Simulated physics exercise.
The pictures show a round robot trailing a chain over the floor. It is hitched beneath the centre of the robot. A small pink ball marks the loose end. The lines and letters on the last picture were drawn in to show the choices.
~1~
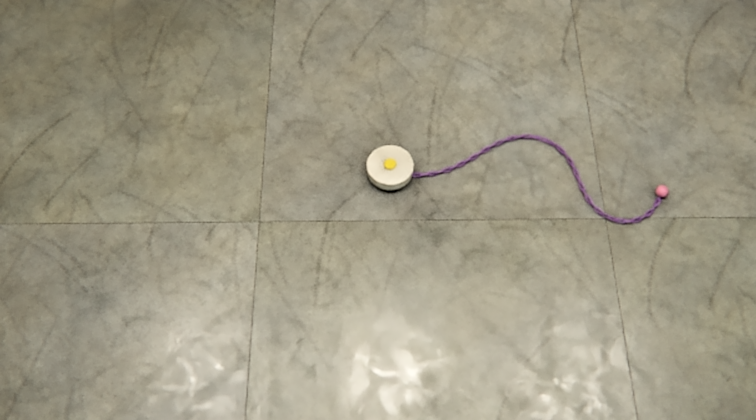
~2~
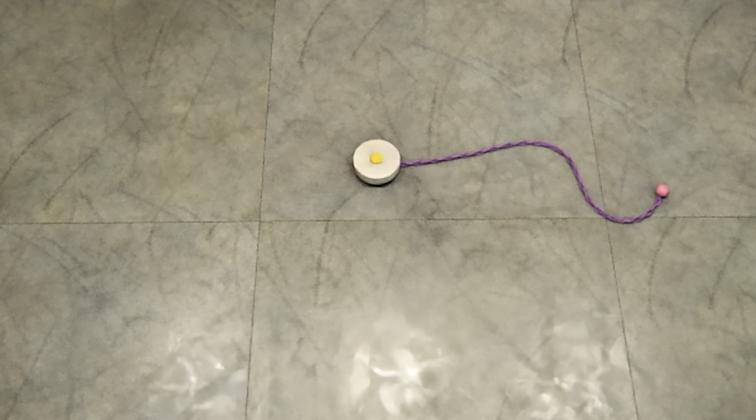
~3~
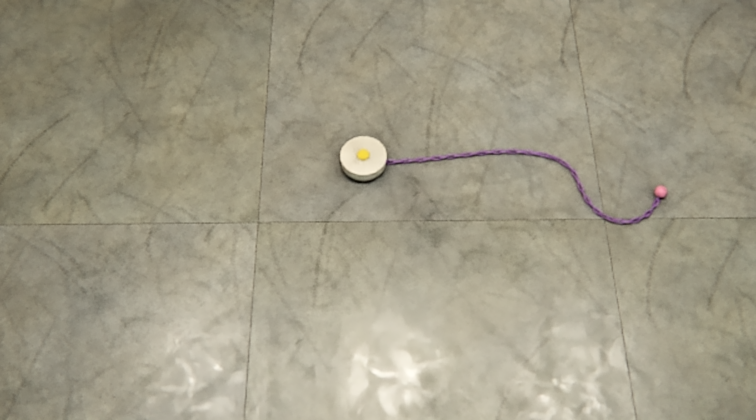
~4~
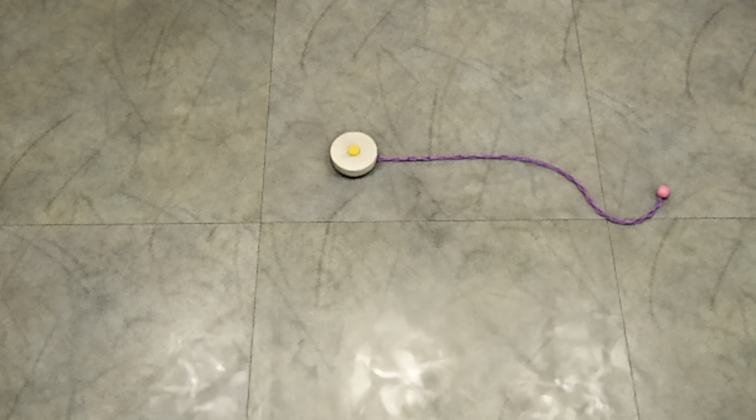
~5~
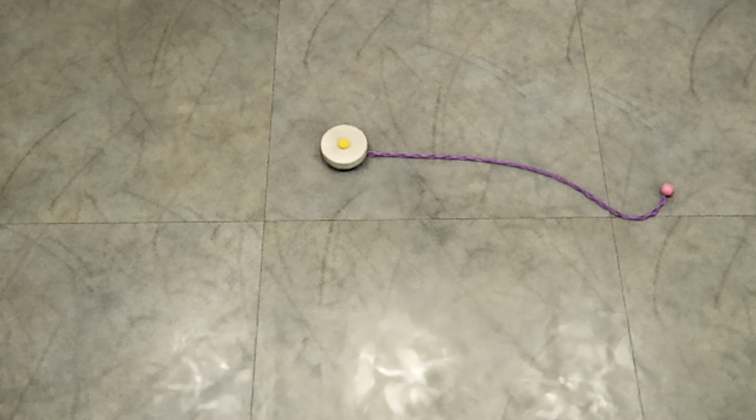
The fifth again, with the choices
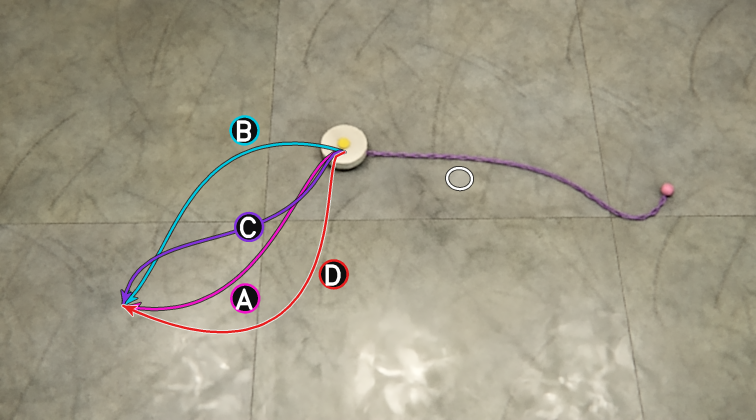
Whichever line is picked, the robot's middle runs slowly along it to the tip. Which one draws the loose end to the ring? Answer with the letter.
With B the free end lies on the ring.
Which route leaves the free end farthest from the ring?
Route D.
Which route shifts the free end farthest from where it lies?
That is B.
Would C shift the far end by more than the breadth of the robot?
Yes.
On the marked copy, A from (345, 152) via (262, 252) to (127, 307); B from (345, 152) via (210, 176) to (125, 304); C from (345, 152) via (243, 229) to (123, 304); D from (345, 152) via (298, 297) to (123, 306); the ring at (460, 178).
Following B. Soon after the start, robot (237, 152), middle of the chain (413, 165), free end (587, 188).
Later, robot (166, 232), middle of the chain (341, 180), free end (514, 177).
In the end, robot (121, 302), middle of the chain (291, 215), free end (459, 174); the free end is on the ring.
As for the rest, A leaves the free end at (479, 202); C leaves the free end at (472, 196); D leaves the free end at (486, 224).
